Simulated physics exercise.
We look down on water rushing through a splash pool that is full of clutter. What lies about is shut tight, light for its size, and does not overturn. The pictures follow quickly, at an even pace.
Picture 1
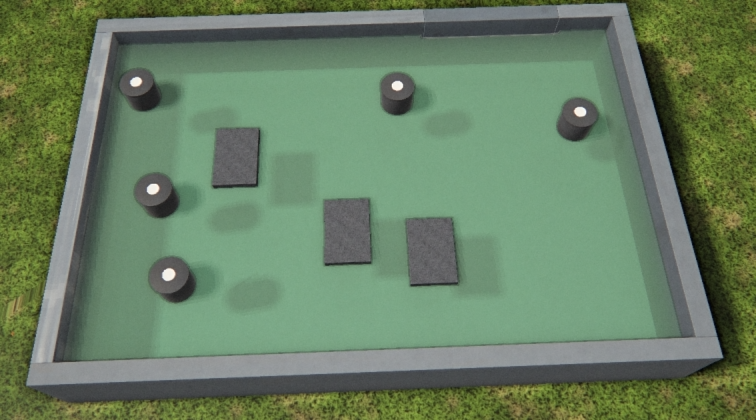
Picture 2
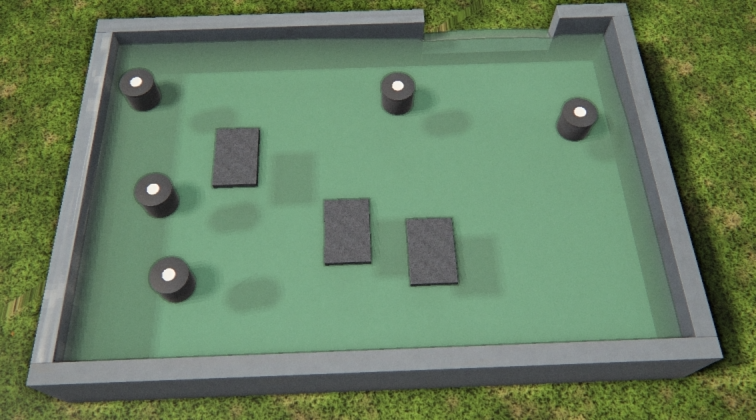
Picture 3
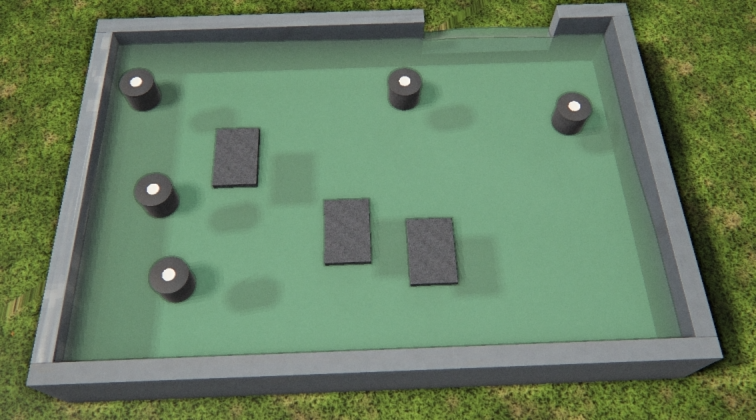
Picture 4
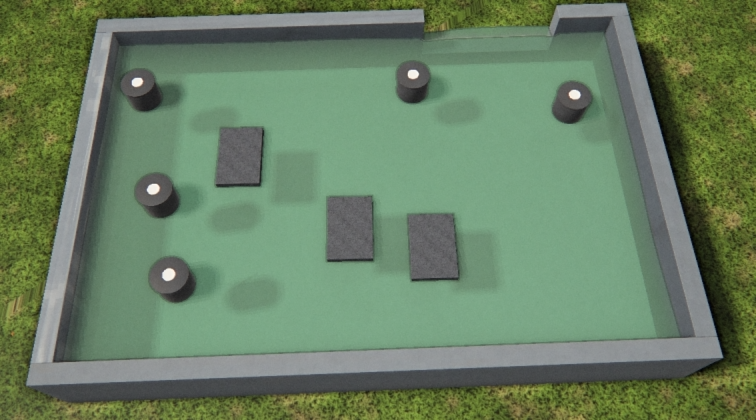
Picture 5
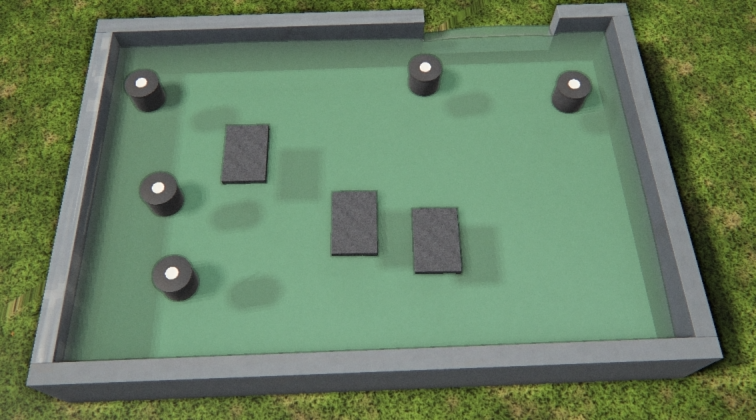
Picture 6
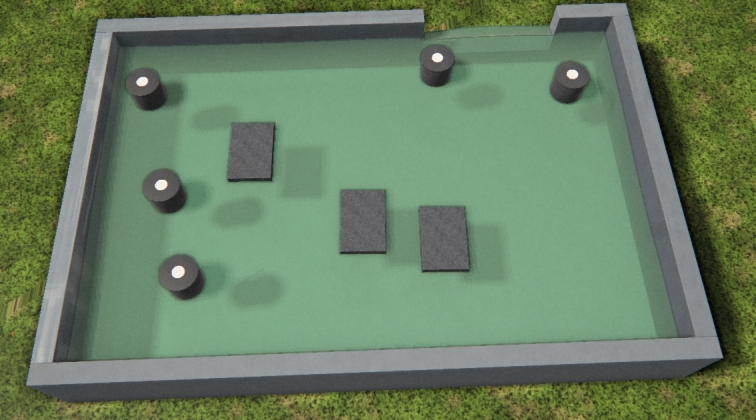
Two floating black tubs drift slowly toward the gap that opens in the pool's far wall.
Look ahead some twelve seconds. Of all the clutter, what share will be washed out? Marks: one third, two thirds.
That comes to less than a third.
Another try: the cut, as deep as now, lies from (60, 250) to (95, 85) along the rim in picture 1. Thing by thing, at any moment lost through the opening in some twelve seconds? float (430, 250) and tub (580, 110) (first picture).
In turn: Kept in, no.
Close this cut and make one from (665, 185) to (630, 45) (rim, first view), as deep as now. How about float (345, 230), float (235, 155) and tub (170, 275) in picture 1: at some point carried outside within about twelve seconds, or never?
In that order: Inside, stays, no.
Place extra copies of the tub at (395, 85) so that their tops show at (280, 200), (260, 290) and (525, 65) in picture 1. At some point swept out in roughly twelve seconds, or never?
As listed: Still in, stays, through.
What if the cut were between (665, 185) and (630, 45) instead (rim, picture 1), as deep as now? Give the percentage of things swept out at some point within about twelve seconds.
About 10 per cent.
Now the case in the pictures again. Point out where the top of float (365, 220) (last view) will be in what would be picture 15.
Around (385, 206).
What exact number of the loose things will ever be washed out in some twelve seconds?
I count 2.
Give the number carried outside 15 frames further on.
It comes to 2.
A moment on, 0 of 8 are out; 8 afloat.
Next, 2 of 8 are out; 6 afloat.
Later, 2 of 8 are out; 6 afloat.
In the end, 2 of 8 are out; 6 afloat.
